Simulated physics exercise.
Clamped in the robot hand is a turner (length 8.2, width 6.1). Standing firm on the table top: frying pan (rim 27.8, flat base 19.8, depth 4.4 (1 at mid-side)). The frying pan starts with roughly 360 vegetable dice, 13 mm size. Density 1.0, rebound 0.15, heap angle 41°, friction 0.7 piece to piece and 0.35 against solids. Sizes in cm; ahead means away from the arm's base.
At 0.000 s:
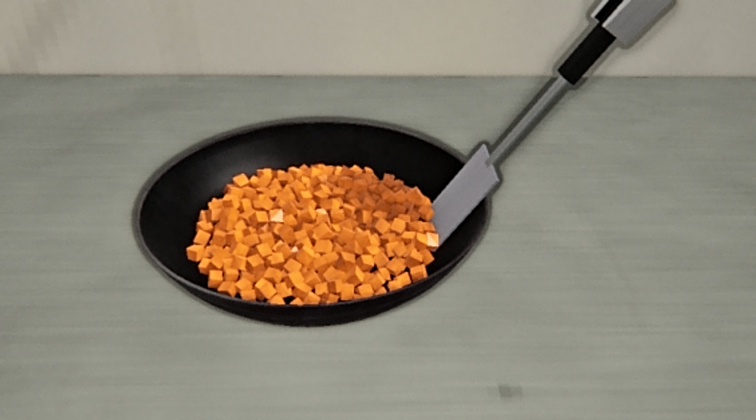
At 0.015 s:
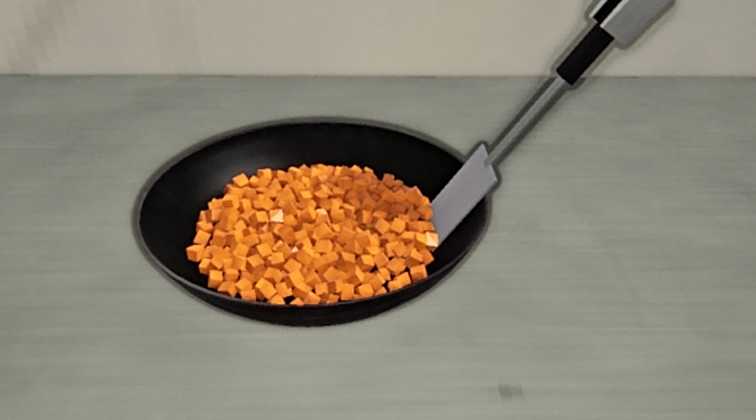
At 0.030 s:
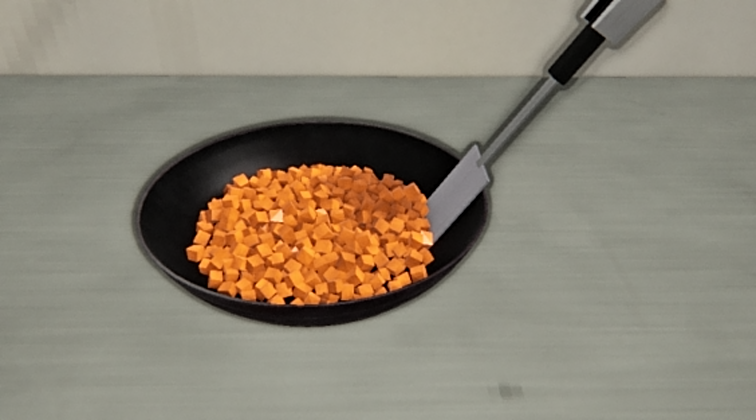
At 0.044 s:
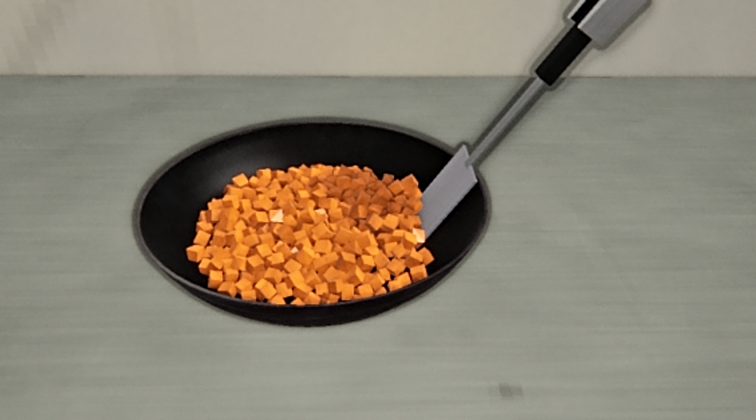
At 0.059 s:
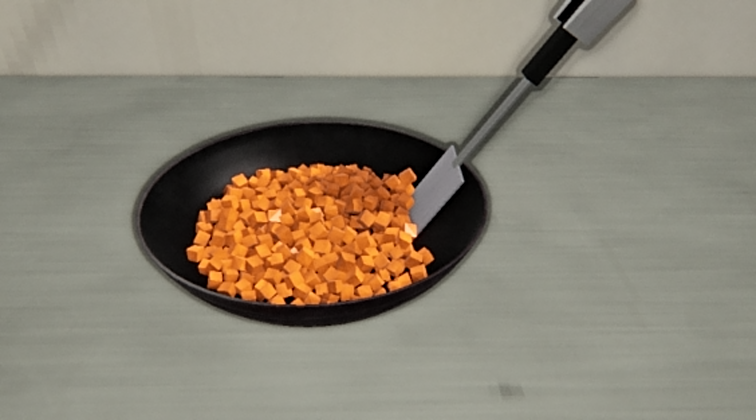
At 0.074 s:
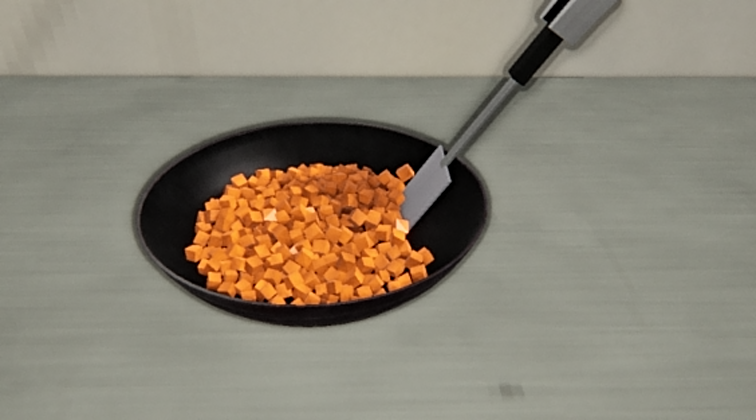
The clip shows a black frying pan of orange vegetable dice on a grey table top. A turner, still at first, slides slowly left against the right side of the heap, nudging the nearest dice slightly inward.
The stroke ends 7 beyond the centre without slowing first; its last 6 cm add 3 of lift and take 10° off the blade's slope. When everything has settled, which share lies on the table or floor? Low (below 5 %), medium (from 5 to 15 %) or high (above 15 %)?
Answer: Low; below 5 % of the vegetable dice finish on the table or floor.
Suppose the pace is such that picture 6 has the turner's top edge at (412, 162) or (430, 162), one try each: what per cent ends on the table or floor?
About 15 and 5 per cent.
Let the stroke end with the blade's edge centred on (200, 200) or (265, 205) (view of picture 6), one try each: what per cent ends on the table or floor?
About 10 and 0 per cent.
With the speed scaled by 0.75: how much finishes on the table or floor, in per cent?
Some 0 per cent.
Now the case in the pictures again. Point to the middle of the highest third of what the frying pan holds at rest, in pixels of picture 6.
Near (205, 206).
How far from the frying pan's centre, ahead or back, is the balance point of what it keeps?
About 4.5 cm ahead.
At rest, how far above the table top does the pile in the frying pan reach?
Roughly 6.5 cm.
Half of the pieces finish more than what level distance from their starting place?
About 3 cm.
After 0.14 s, sloping 56°, highest piece 6 above the table; 360 in the frying pan.
After 0.21 s, sloping 52°, highest piece 6 above the table; 360 in the frying pan.
After 0.45 s, sloping 46°, highest piece 6 above the table; 357 in the frying pan, 3 on the table or floor.
After 1.50 s, sloping 46°, highest piece 6 above the table; 356 in the frying pan, 4 on the table or floor.
In the end, 356 in the frying pan, 4 on the table or floor. That is 1 % on the table or floor.
